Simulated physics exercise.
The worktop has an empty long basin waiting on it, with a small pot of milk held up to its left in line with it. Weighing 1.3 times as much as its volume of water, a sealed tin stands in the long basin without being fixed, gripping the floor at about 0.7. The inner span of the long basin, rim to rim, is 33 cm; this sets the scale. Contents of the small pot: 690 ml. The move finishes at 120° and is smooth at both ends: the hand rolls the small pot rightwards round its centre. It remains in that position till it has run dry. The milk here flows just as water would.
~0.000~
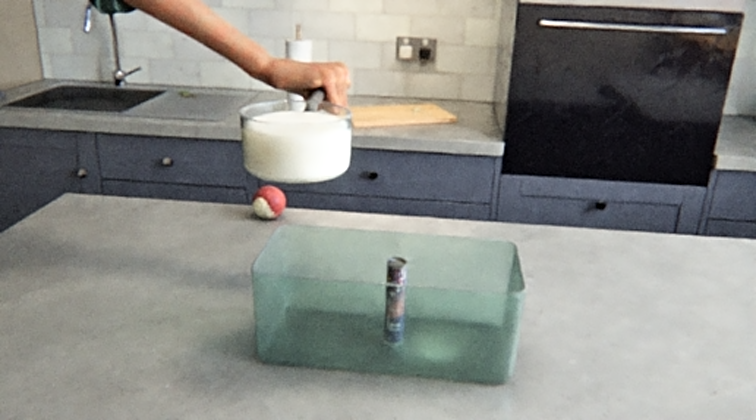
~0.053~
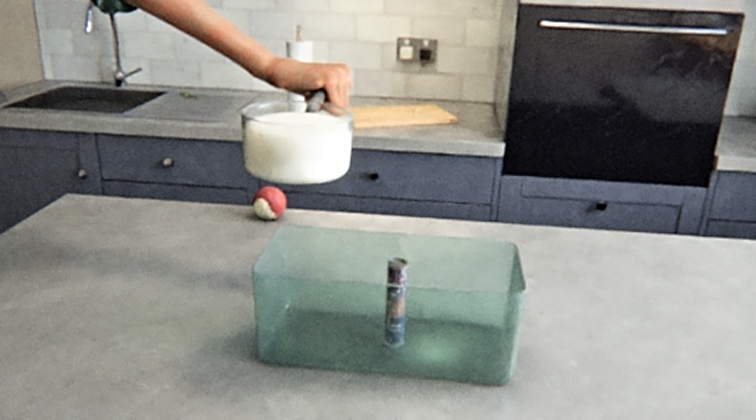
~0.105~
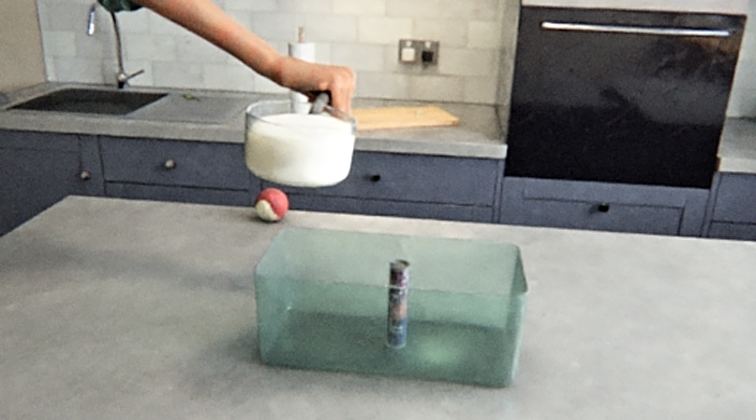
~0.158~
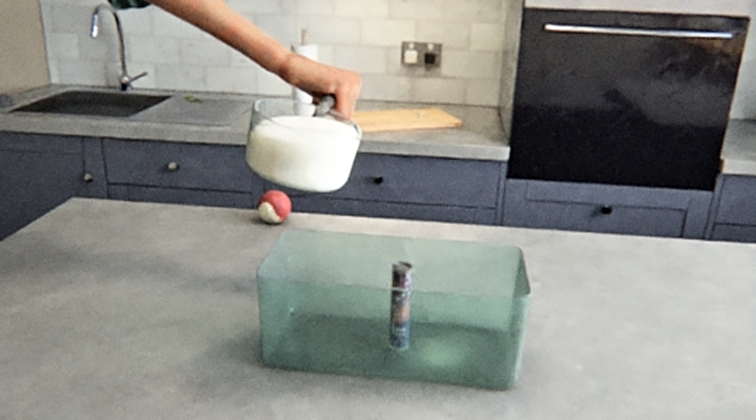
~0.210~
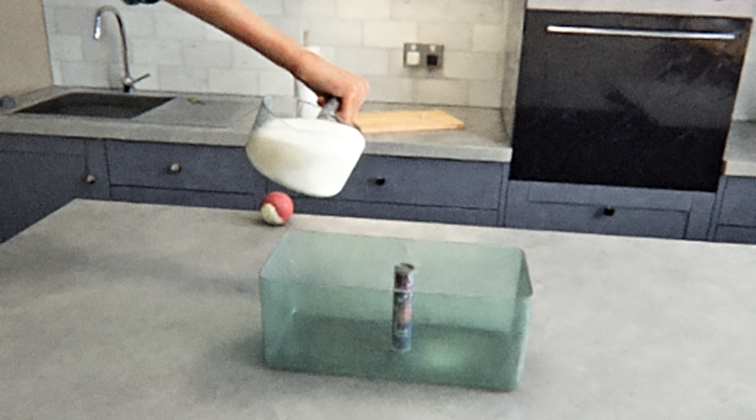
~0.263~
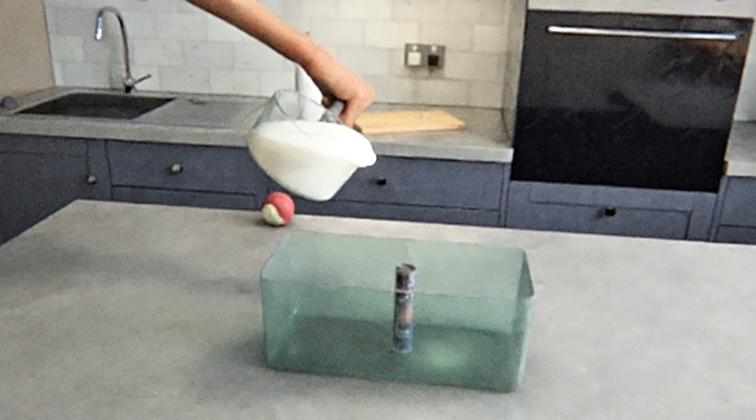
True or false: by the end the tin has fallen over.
True.
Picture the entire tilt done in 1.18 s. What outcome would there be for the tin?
Then the tin does not tip.
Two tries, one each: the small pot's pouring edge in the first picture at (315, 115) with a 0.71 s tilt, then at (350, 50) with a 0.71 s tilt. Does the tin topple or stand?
Trial 1 - tin stays standing; trial 2 - tin tips.
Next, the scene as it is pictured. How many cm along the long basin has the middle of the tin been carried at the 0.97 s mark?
4 cm, roughly.
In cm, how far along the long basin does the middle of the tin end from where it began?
Looks like roughly 8.5 cm in total.
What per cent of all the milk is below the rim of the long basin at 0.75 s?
Near 94 in a hundred.
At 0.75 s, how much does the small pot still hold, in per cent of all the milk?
Around 1 in a hundred.
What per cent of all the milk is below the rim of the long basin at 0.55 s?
Roughly 42 percent.
By 0.55 s the tilt is 105° and 17 per cent is still to pour; the tin stands where it began.
By 0.75 s the tilt is 120° and 1 per cent is still to pour; the tin leans 5°.
By 0.97 s the tilt is 120° and 0 per cent is still to pour; the tin leans 26°.
By 1.21 s the tilt is 120° and 0 per cent is still to pour; the tin lies on its side.
At rest the tin lies on its side.
